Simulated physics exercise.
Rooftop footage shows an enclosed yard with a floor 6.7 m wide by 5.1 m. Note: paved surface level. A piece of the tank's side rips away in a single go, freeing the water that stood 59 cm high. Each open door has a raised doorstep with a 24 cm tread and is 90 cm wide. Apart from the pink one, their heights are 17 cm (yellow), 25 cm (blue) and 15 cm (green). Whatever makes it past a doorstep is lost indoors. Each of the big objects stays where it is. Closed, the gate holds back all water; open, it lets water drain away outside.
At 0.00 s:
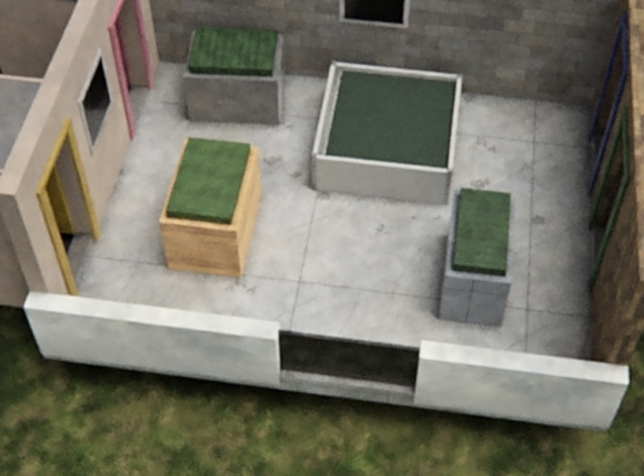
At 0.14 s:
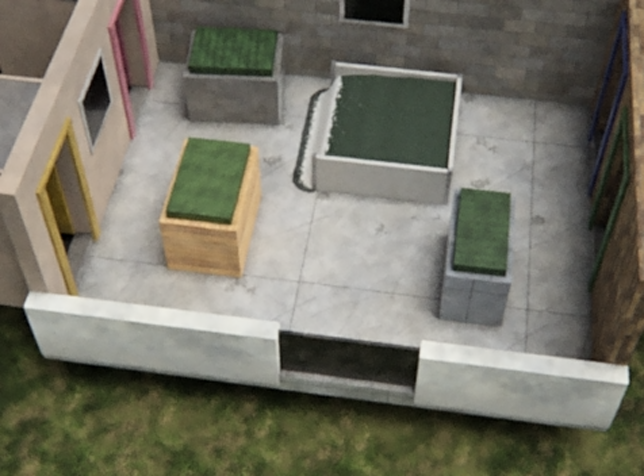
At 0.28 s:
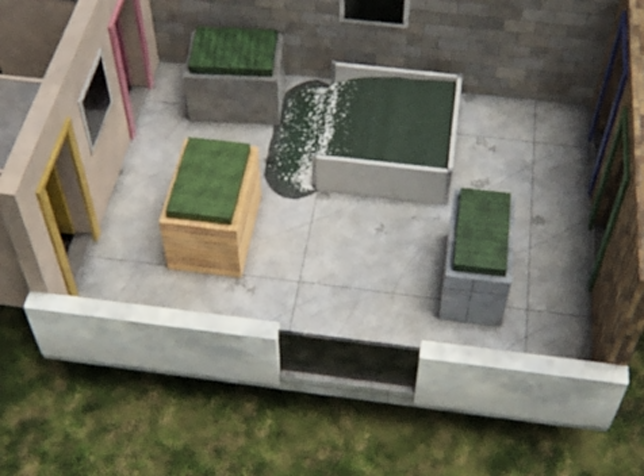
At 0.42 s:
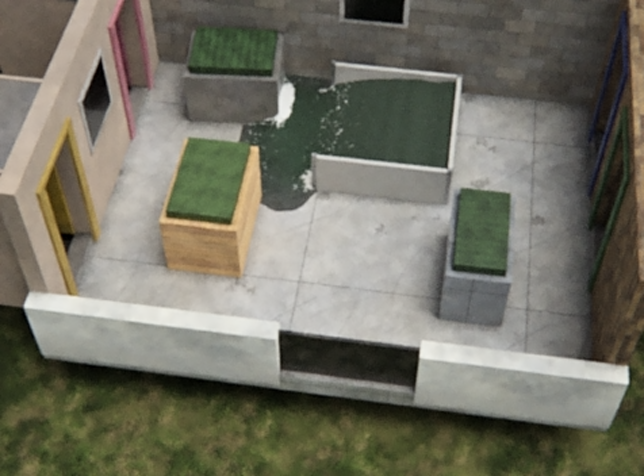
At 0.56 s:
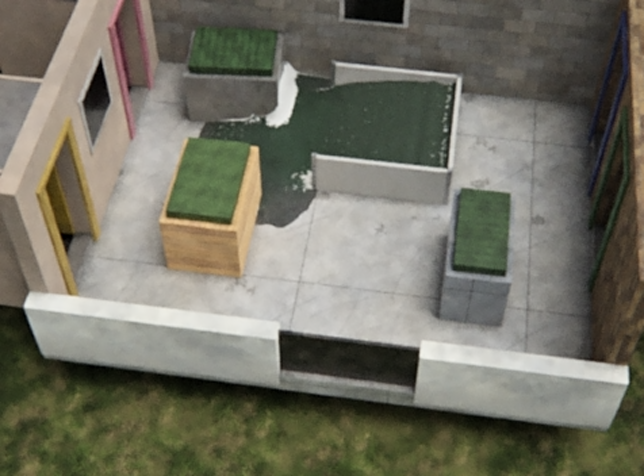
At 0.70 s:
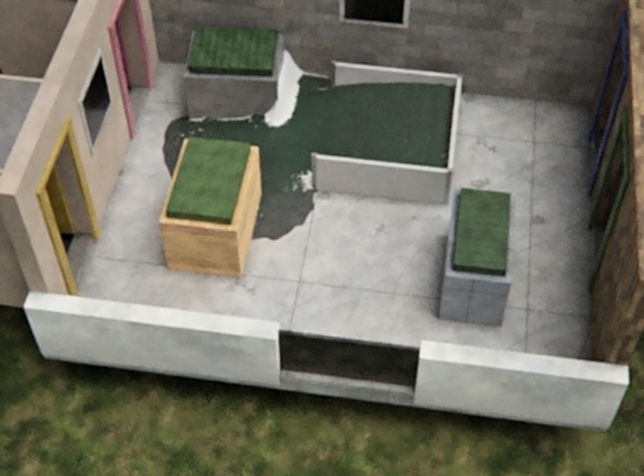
Dark green water bursting from the left side of a walled tank, spreading across a paved yard and around a wooden block.
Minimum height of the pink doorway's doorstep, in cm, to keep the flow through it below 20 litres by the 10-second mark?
Roughly 20 cm.
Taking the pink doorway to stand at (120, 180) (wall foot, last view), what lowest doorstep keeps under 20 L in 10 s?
It needs roughly 27 cm.
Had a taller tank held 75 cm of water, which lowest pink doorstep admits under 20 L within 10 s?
Required height: Approx. 27 cm.
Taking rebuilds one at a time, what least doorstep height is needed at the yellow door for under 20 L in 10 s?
I'd raise yellow to close to 7.5 cm.
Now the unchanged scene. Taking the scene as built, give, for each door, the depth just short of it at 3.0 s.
Depths in cm - yellow: 8, blue: 8, pink: 16, green: 0.
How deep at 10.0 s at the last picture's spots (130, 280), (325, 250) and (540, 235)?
Ordered as asked: 8, 3, 5 cm.
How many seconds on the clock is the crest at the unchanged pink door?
At roughly 2.4 s.
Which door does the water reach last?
Coming last is the green one.
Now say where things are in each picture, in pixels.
In the first picture, still water, 59 cm deep, in the tank at (389, 119); the pink door at (132, 61) is dry.
In the second picture, the gap is at (326, 132), the front 0.3 m out at (300, 182); the back of the tank holds 59 cm.
In the third picture, the gap is at (326, 133), the front 0.7 m out at (274, 147); the back of the tank holds 59 cm.
In the fourth picture, the front is at a hidden place, 1.2 m from the gap at (326, 134); 2.2 m2 of floor is wet, 58 cm left at the back.
In the fifth picture, the gap is at (326, 134), the front 1.8 m out at a hidden place; the back of the tank holds 51 cm.
In the sixth picture, the gap is at (326, 134), the front 2.3 m out at (172, 130); the back of the tank holds 50 cm; 0.6 m in a straight line remain to the pink door at (132, 61).
After 1.4 s water covers 25 % of the floor, deepest (44 cm) near (295, 77); 12 cm at the pink door, 17 litres in over its 8 cm doorstep.
After 3.0 s water covers 50 % of the floor, deepest (28 cm) near (193, 67); 16 cm at the pink door, 86 litres in over its 8 cm doorstep.
After 10.0 s water covers 95 % of the floor, deepest (10 cm) near (443, 380); 6 cm at the pink door, 151 litres in over its 8 cm doorstep.
At the pink door as built, the water arrived by 1.0 s and peaked near 18 cm at 2.4 s.
Run again over the same 10 s with other heights there, 32 litres in over 18 cm, 7 litres over 24.5 cm. The limit of 20 litres is kept from about 20 cm up.
